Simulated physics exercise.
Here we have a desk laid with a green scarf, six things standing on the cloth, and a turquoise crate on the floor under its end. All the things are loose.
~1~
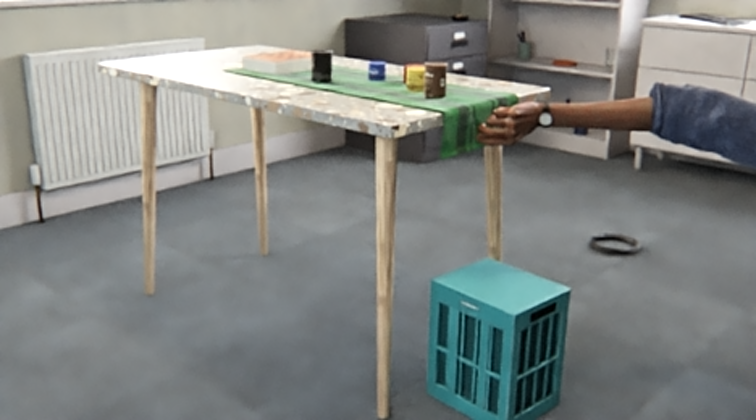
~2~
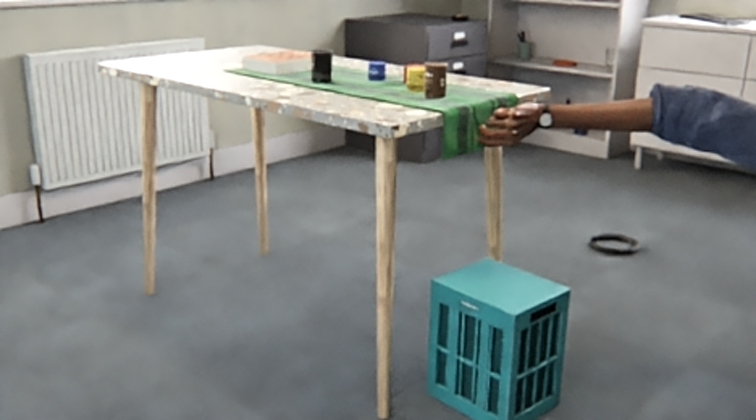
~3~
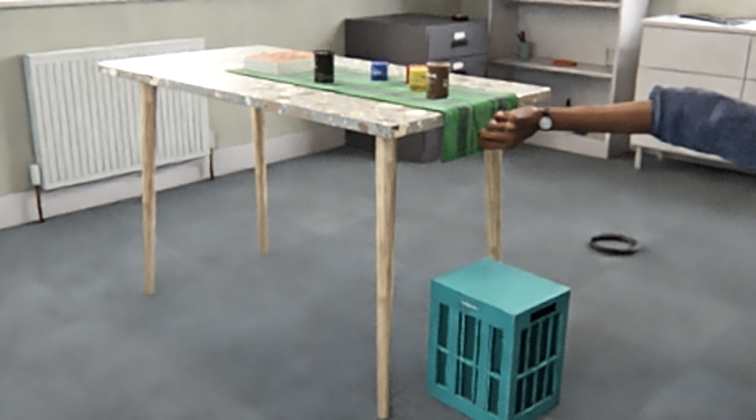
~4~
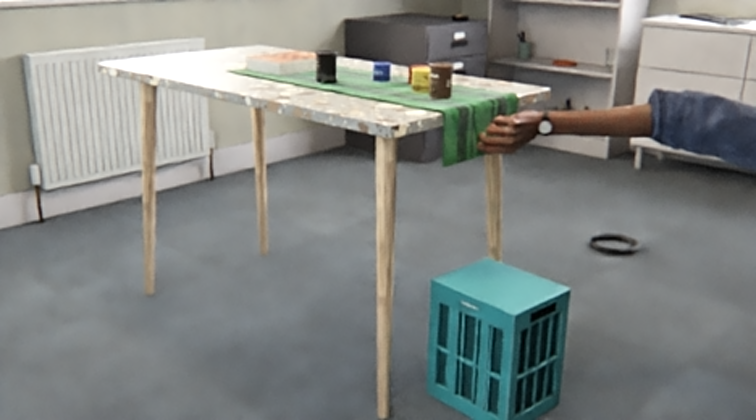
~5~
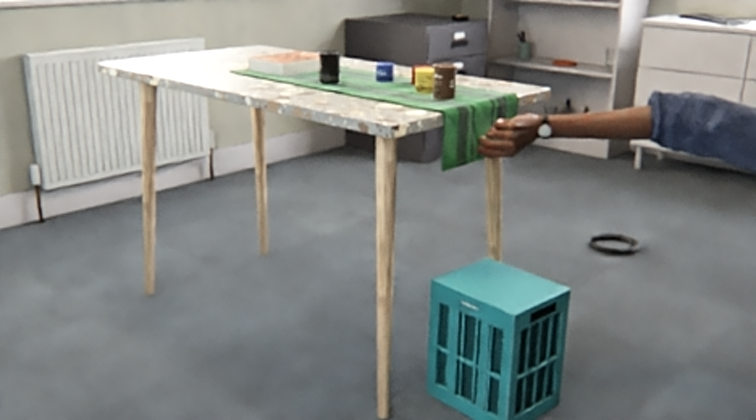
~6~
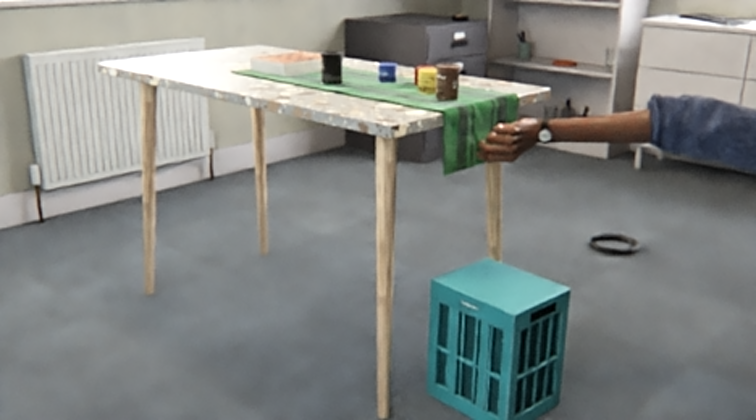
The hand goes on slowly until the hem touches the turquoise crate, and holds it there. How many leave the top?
Over the edge go three.
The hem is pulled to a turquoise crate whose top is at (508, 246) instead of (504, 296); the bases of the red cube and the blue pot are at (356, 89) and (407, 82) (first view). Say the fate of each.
The red cube keeps its place on top; the blue pot holds on.
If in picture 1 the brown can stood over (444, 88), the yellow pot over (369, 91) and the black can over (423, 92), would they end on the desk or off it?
The brown can is carried off; the yellow pot tumbles off; the black can goes over.
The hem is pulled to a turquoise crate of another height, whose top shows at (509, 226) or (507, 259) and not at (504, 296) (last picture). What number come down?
Then 1 and 2.
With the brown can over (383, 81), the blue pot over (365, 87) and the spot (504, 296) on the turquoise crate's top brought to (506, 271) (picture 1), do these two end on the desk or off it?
The brown can survives, the blue pot survives.
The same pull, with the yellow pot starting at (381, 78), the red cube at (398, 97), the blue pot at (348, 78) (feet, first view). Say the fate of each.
The yellow pot remains up; the red cube tumbles off; the blue pot does not fall.
Early on, hem near (479, 235); brown can and yellow pot gone.
Midway, hem on the crate; brown can, yellow pot and red cube gone.
Finally, hem on the crate; brown can, yellow pot and red cube gone. The desk loses three.
